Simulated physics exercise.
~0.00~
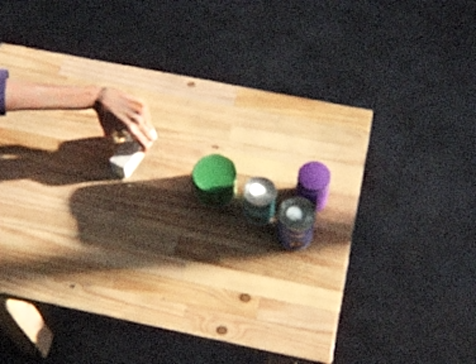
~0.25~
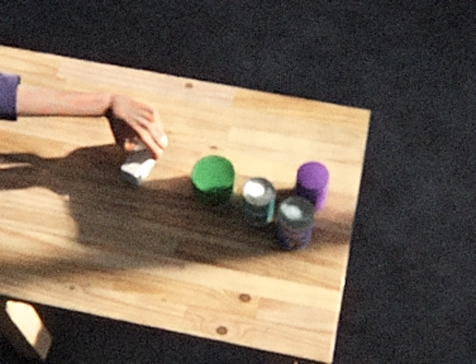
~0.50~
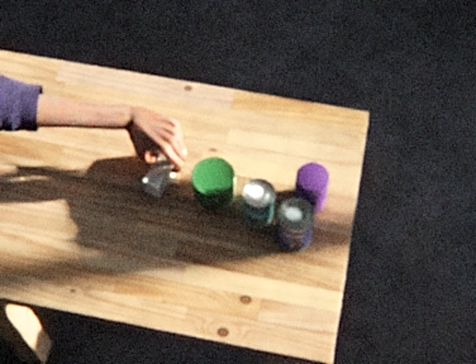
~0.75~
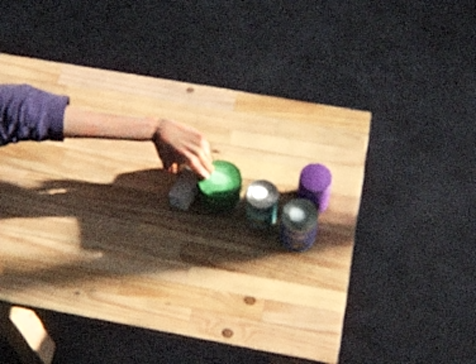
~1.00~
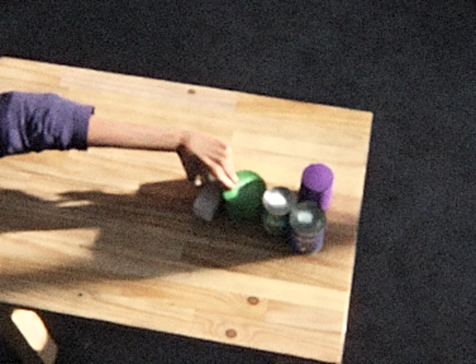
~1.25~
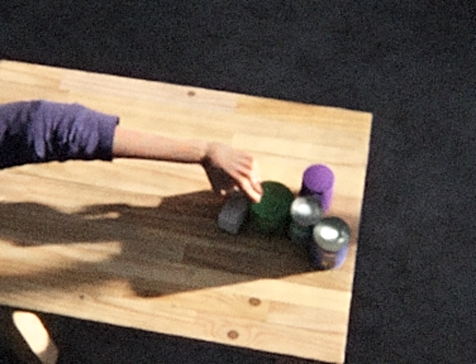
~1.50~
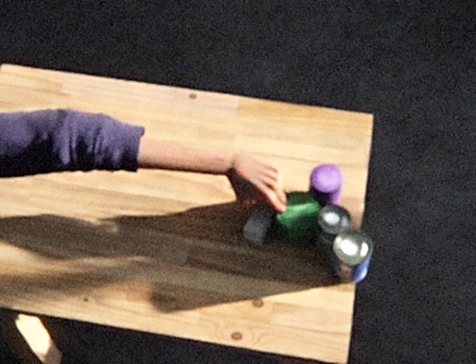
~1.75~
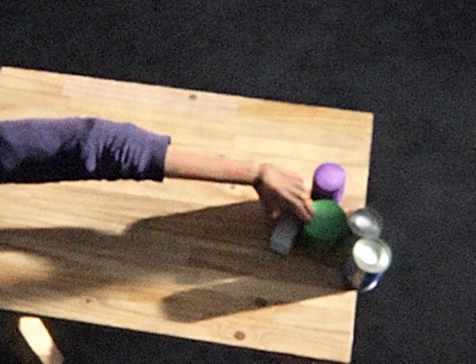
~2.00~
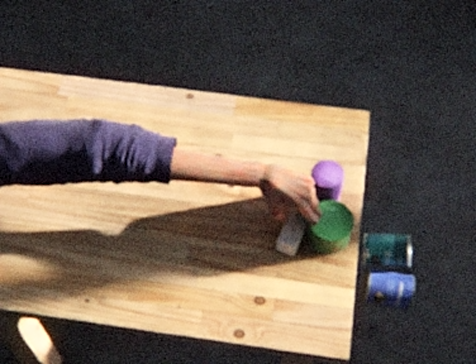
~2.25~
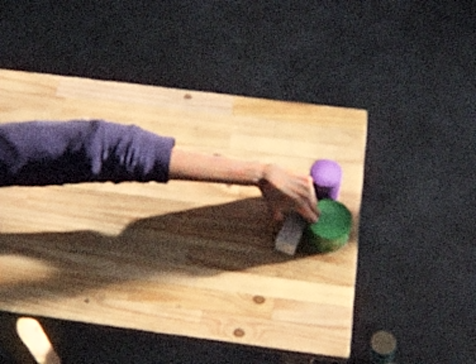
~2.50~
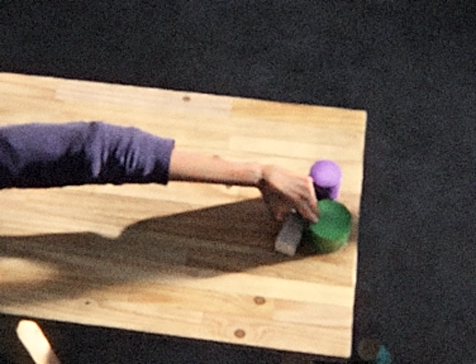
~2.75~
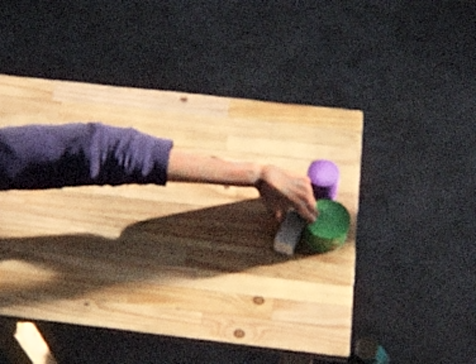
On a wooden table, a hand slides a block into containers, pushing two off the right edge.
